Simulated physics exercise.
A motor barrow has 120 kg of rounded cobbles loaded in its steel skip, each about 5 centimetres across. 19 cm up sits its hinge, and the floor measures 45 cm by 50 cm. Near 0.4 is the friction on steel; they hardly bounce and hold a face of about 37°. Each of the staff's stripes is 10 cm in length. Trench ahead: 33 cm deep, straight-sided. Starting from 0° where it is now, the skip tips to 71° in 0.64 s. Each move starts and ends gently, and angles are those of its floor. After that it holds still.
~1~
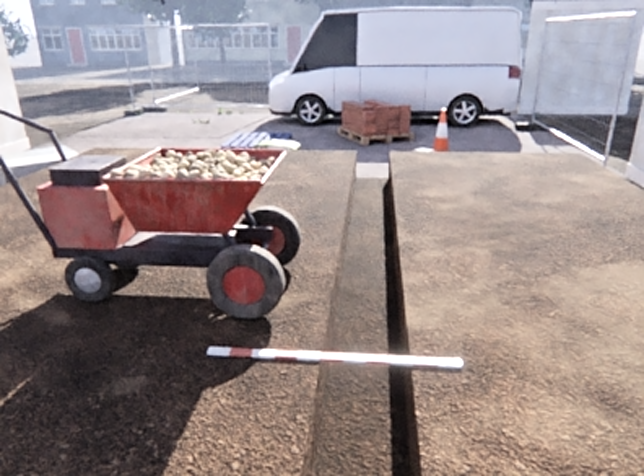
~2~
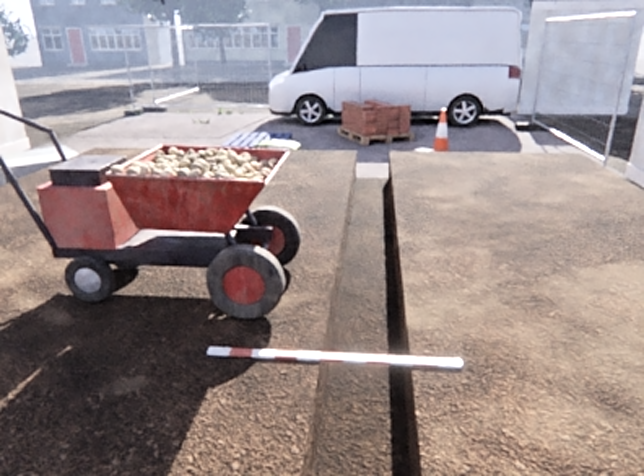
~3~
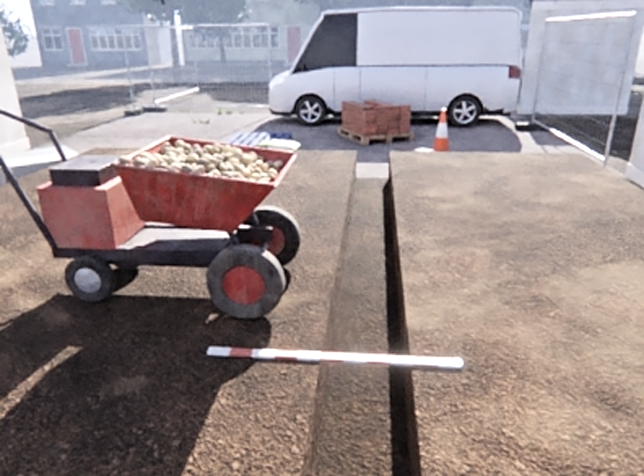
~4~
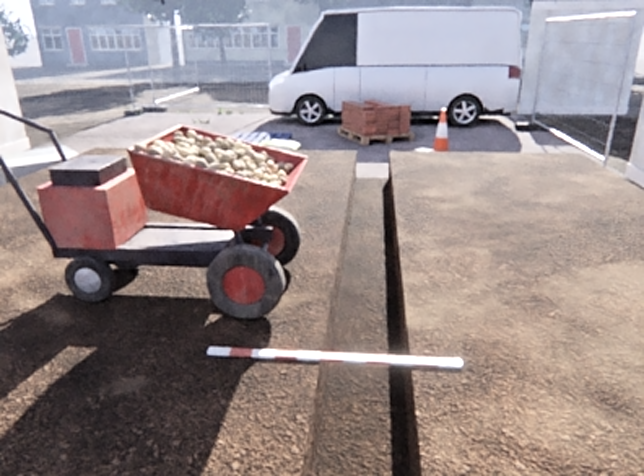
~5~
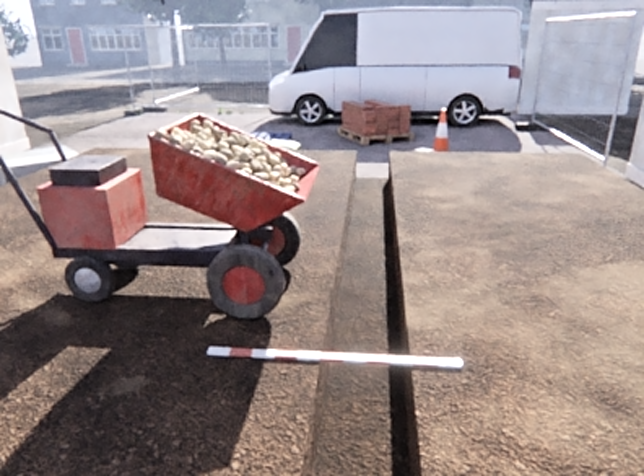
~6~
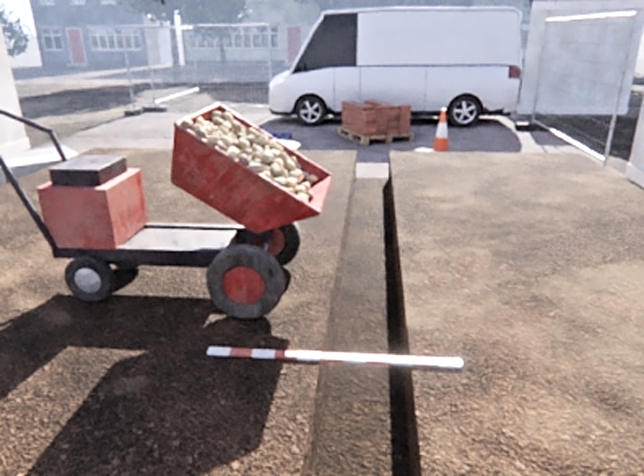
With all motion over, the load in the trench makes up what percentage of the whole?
It makes up about 55 percent of the whole load.
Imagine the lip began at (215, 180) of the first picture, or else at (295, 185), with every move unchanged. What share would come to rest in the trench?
It'd be around 95 per cent and after that around 25 per cent.
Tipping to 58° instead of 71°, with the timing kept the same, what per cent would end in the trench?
Roughly 40 percent.
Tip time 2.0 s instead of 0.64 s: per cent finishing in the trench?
80 per cent.
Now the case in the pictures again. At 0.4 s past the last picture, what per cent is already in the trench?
About 25 per cent by then.
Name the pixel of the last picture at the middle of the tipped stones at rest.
About (397, 325).
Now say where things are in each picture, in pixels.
The first frame shows lip at (262, 182), floor tilted 0°, highest stones at (208, 158).
The second frame shows lip at (265, 183), floor tilted 2°, highest stones at (202, 156).
The third frame shows lip at (275, 186), floor tilted 7°, highest stones at (189, 150).
The fourth frame shows lip at (288, 192), floor tilted 14°, highest stones at (193, 140).
The fifth frame shows lip at (304, 201), floor tilted 22°, highest stones at (201, 131).
In the sixth frame, the skip is at 32°, its lip at (320, 214); the top of the load is at (221, 123).
Then, 0.2 s after the last picture the floor is at 60°, 100 % in the skip; the foremost stones are at (343, 222).
Then, 0.4 s after the last picture the floor is at 71°, 63 % in the skip, 25 % in the trench, 12 % past the trench; the foremost stones are at (428, 287).
Then, 0.8 s after the last picture the floor is at 71°, 18 % in the skip, 37 % in the trench, 45 % past the trench; the foremost stones are at (581, 291).
Then, 2.7 s after the last picture the floor is at 71°, 0 % in the skip, 55 % in the trench, 45 % past the trench; the foremost stones are past the picture's edge.
